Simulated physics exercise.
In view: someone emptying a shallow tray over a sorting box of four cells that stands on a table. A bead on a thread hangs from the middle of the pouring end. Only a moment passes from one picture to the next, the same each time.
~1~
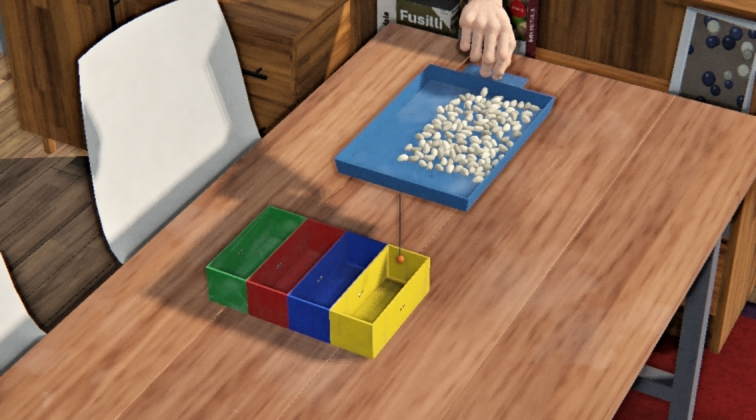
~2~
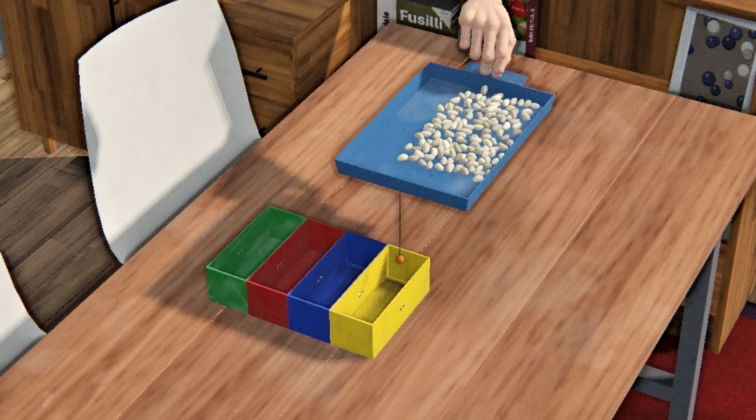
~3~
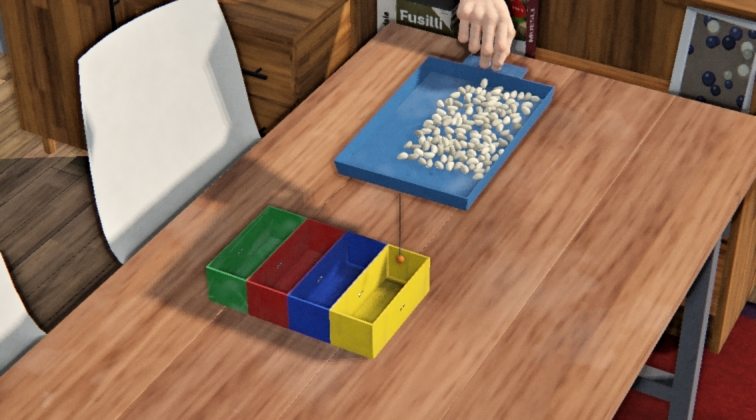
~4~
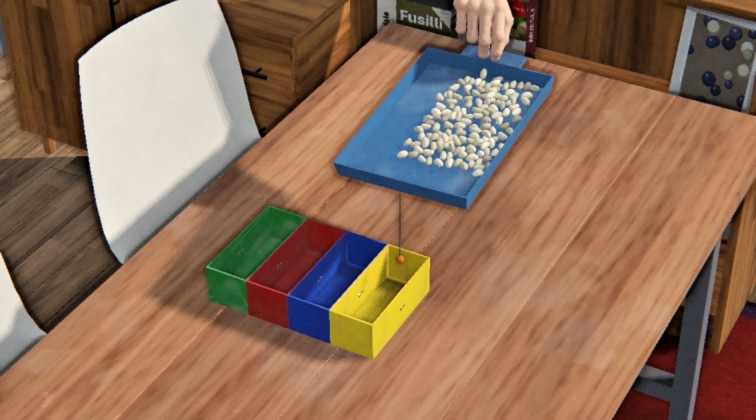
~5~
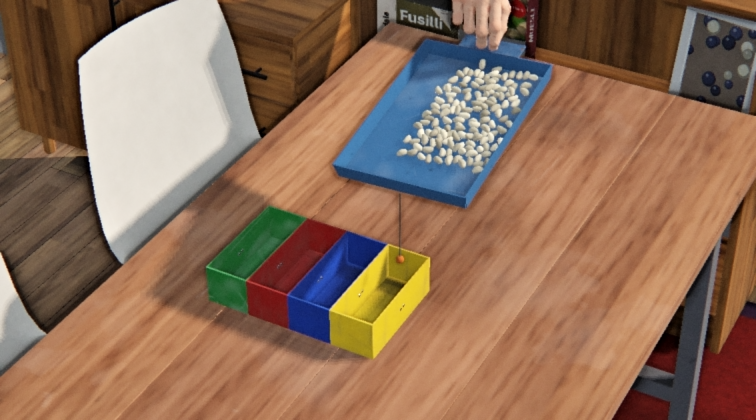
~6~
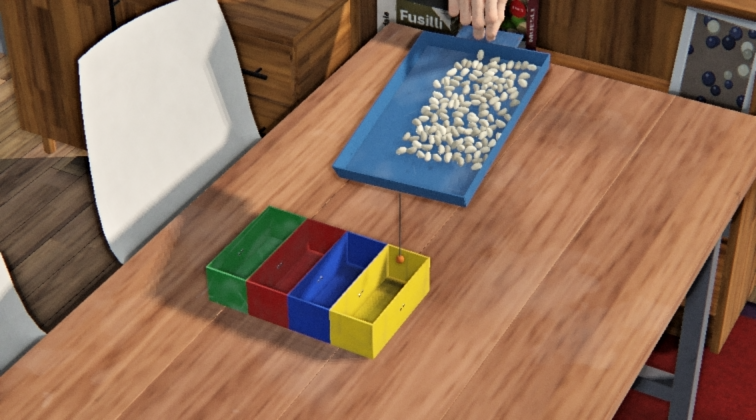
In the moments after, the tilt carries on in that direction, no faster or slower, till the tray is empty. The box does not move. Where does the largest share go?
It favours the blue compartment.
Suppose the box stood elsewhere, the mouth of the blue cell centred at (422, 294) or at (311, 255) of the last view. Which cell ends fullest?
The first try: Green. The second: The cell in yellow.
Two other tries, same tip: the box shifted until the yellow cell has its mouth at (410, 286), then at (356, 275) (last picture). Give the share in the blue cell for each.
The first gives 40 %, the second 40 %.
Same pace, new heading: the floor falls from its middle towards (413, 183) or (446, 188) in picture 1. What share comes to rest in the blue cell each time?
The first gives 20 %, the second 0 %.
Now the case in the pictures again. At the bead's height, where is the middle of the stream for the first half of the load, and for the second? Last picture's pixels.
Early half (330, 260), late half (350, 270).
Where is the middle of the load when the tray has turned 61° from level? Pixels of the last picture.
At about (386, 159).
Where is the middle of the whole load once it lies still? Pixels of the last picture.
Around (340, 311).
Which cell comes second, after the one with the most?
Second comes yellow.
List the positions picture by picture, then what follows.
Corners of the pouring end (339, 158) and (467, 197), level; middle of the load (466, 134), white beans; bead on its thread (400, 260); green cell (227, 287); red cell (268, 301); blue cell (309, 316); yellow cell (352, 331), in the first frame.
Corners of the pouring end (338, 158) and (466, 197), level; middle of the load (466, 132), in the second frame.
Corners of the pouring end (338, 159) and (466, 196), tipped barely, lowest at the left corner; middle of the load (466, 128), in the third frame.
Corners of the pouring end (337, 161) and (465, 195), tipped a little, lowest at the left corner; middle of the load (466, 122), in the fourth frame.
Corners of the pouring end (336, 163) and (464, 195), tipped a little, lowest at the left corner; middle of the load (465, 116), in the fifth frame.
Corners of the pouring end (336, 165) and (463, 195), tipped clearly, lowest at the left corner; middle of the load (463, 110); green cell (227, 287); red cell (268, 301); blue cell (309, 316); yellow cell (352, 331), in the sixth frame.
Just after the last frame, tray tipped steeply; almost all on the tray; just a few in the yellow cell; just a few falling or outside the box.
A moment on, tray tipped past a quarter turn; the larger part on the tray; about a tenth in the blue cell; about a tenth in the red cell; just a few in the yellow cell; about a tenth falling or outside the box.
Further on, tray tipped past a quarter turn; roughly half in the blue cell; roughly a third in the yellow cell; about a tenth in the red cell; about a tenth falling or outside the box.
When it is over, tray tipped past a quarter turn; roughly half in the blue cell; roughly a third in the yellow cell; about a tenth in the red cell; not one in the green cell; about a tenth outside the box.
